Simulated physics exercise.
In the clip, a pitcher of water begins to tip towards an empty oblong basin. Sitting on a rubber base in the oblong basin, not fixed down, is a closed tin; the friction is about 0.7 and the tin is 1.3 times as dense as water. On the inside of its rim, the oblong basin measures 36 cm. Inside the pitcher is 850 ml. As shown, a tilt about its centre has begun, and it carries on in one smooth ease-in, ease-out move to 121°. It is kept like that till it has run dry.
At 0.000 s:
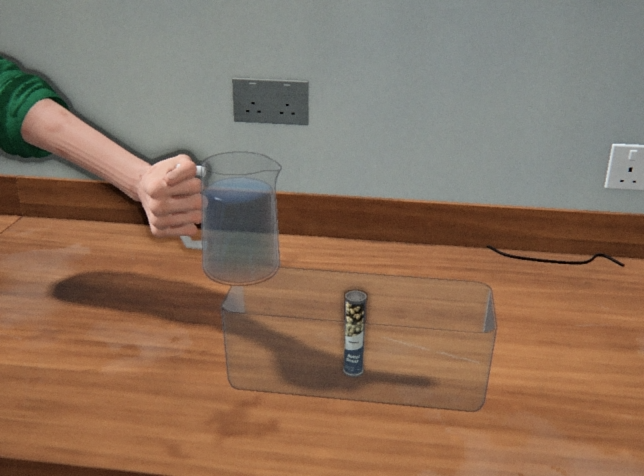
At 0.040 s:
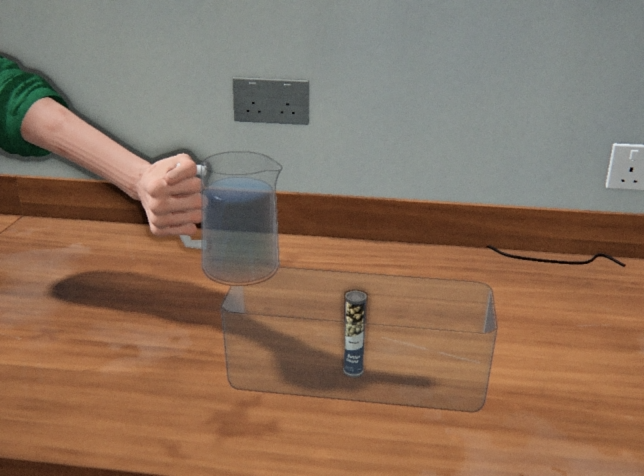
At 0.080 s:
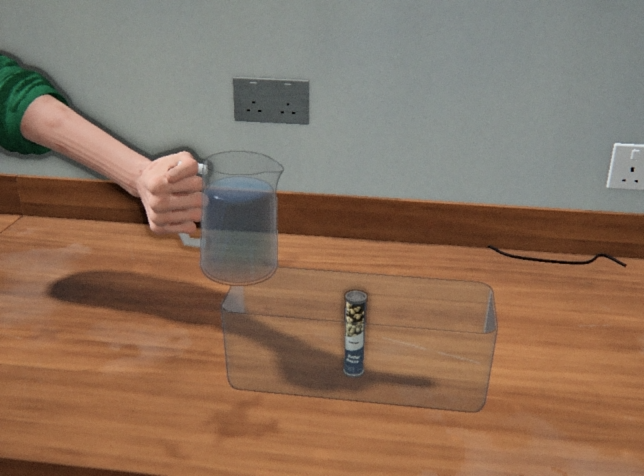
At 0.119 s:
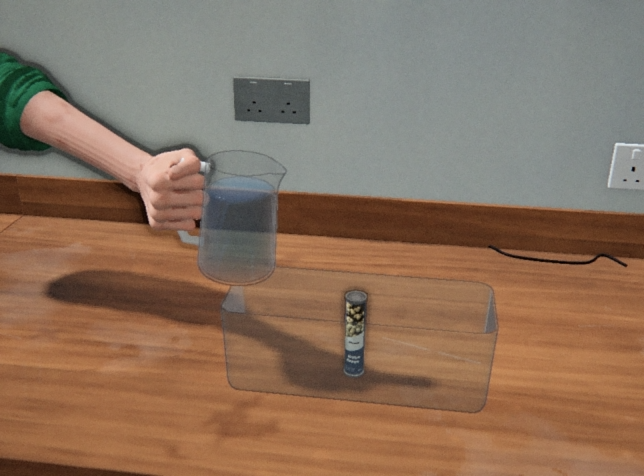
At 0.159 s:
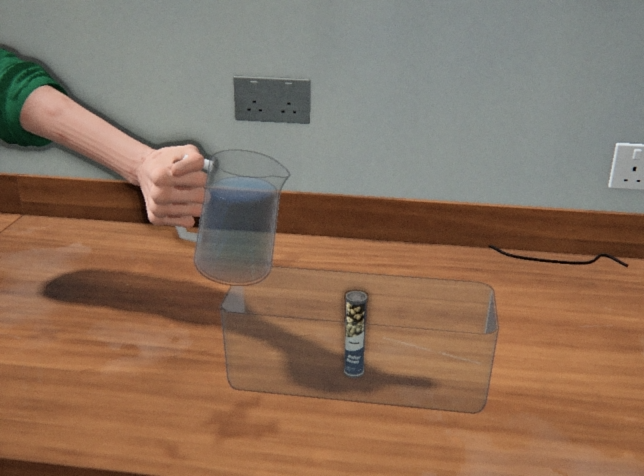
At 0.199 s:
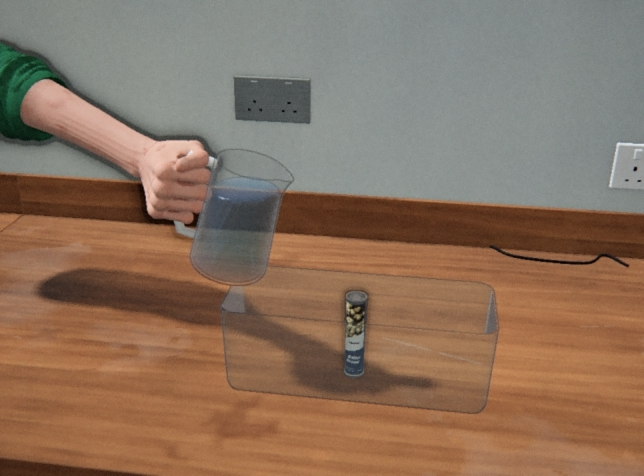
A bare forearm in a green sleeve reaches in from the left, its fist gripping the handle of a clear pitcher of bluish water above a wooden tabletop, seen from slightly above against a grey-green wall with sockets. Below and to the right, a small dark tin with a patterned label stands upright inside a clear oblong basin, with a thin black cord behind. The hand slowly tilts the pitcher slightly rightward, while the tin, basin and view stay still.
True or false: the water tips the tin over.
True.
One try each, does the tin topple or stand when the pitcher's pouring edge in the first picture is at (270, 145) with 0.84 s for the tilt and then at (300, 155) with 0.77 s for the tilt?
Try 1: Tipped over; try 2: Tipped over.
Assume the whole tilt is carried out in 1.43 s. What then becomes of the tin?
Then the tin tumbles.
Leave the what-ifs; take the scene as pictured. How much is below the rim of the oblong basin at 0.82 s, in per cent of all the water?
I reckon close to 56 per cent.
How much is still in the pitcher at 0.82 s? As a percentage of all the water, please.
About 30 % is still there.
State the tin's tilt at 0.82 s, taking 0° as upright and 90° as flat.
About 25 degrees from upright.
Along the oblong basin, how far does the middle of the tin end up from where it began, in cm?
The tin's middle ends up about 10.5 cm along the basin.
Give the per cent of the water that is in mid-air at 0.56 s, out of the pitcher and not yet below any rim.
Roughly 10 %.
By 0.56 s the tilt is 84° and 88 per cent is still to pour; the tin stands where it began.
By 0.82 s the tilt is 119° and 29 per cent is still to pour; the tin leans 25°.
By 1.09 s the tilt is 121° and 1 per cent is still to pour; the tin lies on its side.
By 1.39 s the tilt is 121° and 0 per cent is still to pour; the tin lies on its side.
At rest the tin lies on its side.
